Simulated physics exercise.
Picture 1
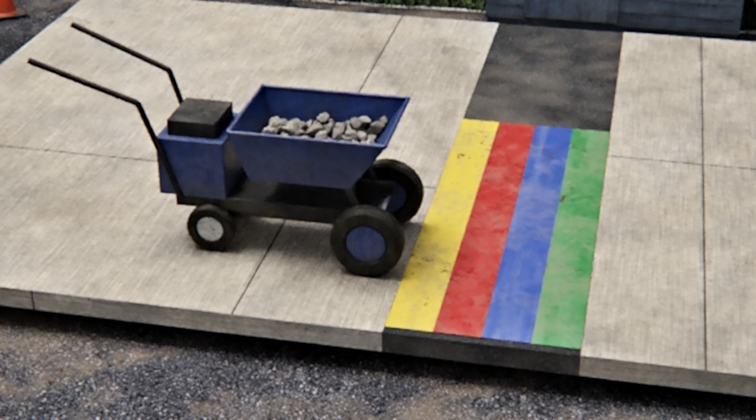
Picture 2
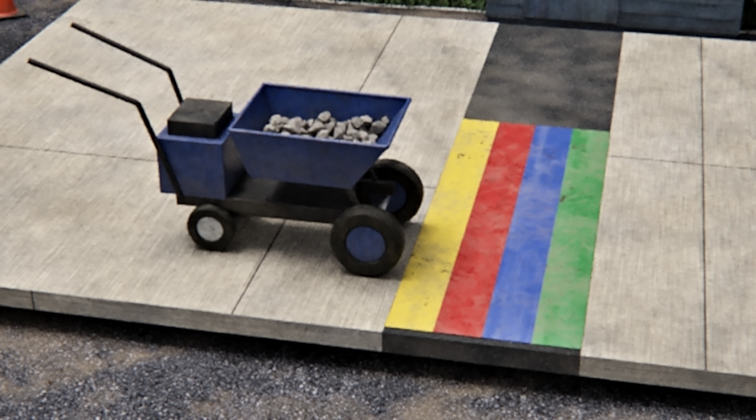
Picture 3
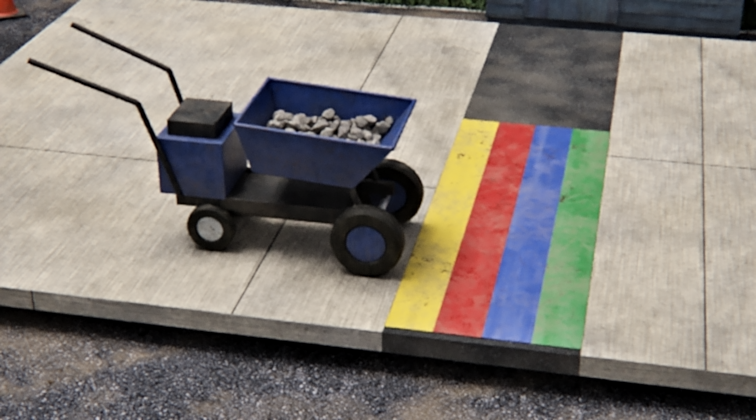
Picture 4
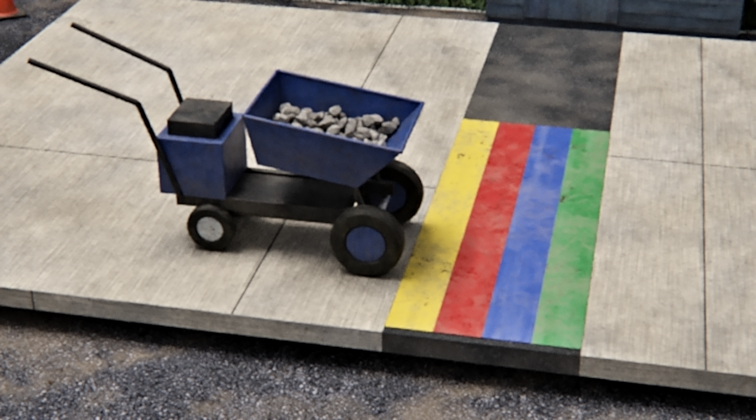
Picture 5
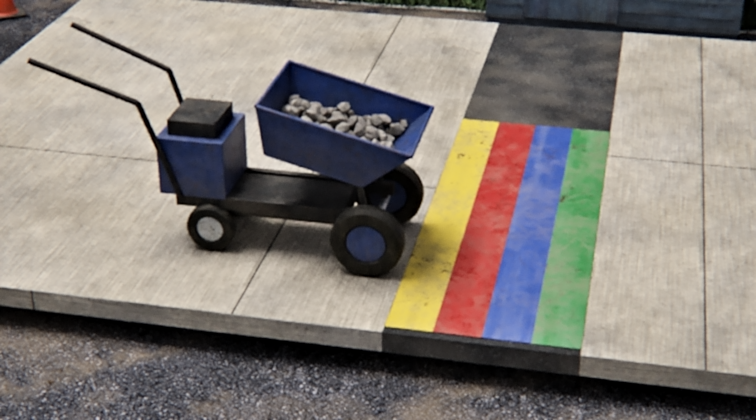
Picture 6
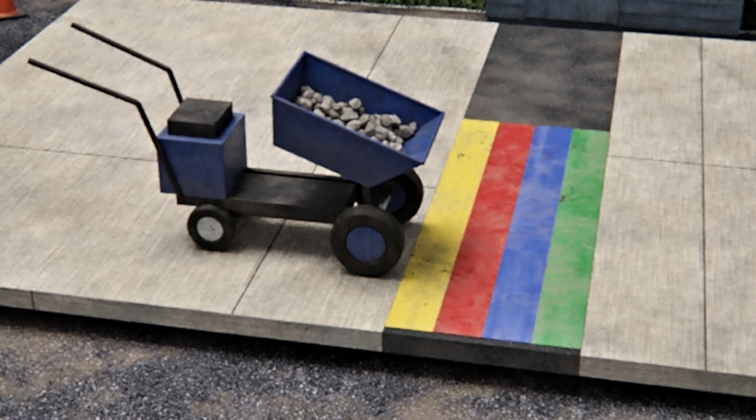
The blue skip of a motor barrow tilts steadily toward the right, carrying broken stones.
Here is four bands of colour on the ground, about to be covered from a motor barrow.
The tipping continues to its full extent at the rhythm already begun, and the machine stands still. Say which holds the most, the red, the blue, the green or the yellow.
I would say the blue one.
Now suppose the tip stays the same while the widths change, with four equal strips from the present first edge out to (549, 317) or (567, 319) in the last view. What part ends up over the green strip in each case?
Shares: Close to 30 %; close to 30 %.
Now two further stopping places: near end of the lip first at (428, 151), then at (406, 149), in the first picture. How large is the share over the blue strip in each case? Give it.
Close to 40 in a hundred, and close to 50 in a hundred.
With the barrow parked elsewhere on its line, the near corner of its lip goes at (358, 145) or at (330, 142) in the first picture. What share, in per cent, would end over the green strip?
Roughly 10 per cent at the first spot and 10 per cent at the second.
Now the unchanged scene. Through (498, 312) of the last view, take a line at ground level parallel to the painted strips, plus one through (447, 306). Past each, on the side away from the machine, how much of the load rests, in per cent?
That's 60 in a hundred for the first and 100 in a hundred for the second.
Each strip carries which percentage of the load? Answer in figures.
The yellow strip takes 0 per cent, the red strip 30, the blue strip 40 and the green strip 20.
Soon, skip tipped steeply; all in the skip.
A while on, skip tipped right over; nearly all in the skip; a stray few over the red strip; a stray few over the blue strip.
Towards the end, skip tipped right over; about a quarter in the skip; a small part over the red strip; about a third over the blue strip; about a quarter over the green strip; a small part off the paint.
Finally, skip tipped right over; a stray few in the skip; a stray few over the yellow strip; about a quarter over the red strip; about a third over the blue strip; about a quarter over the green strip; a small part off the paint.
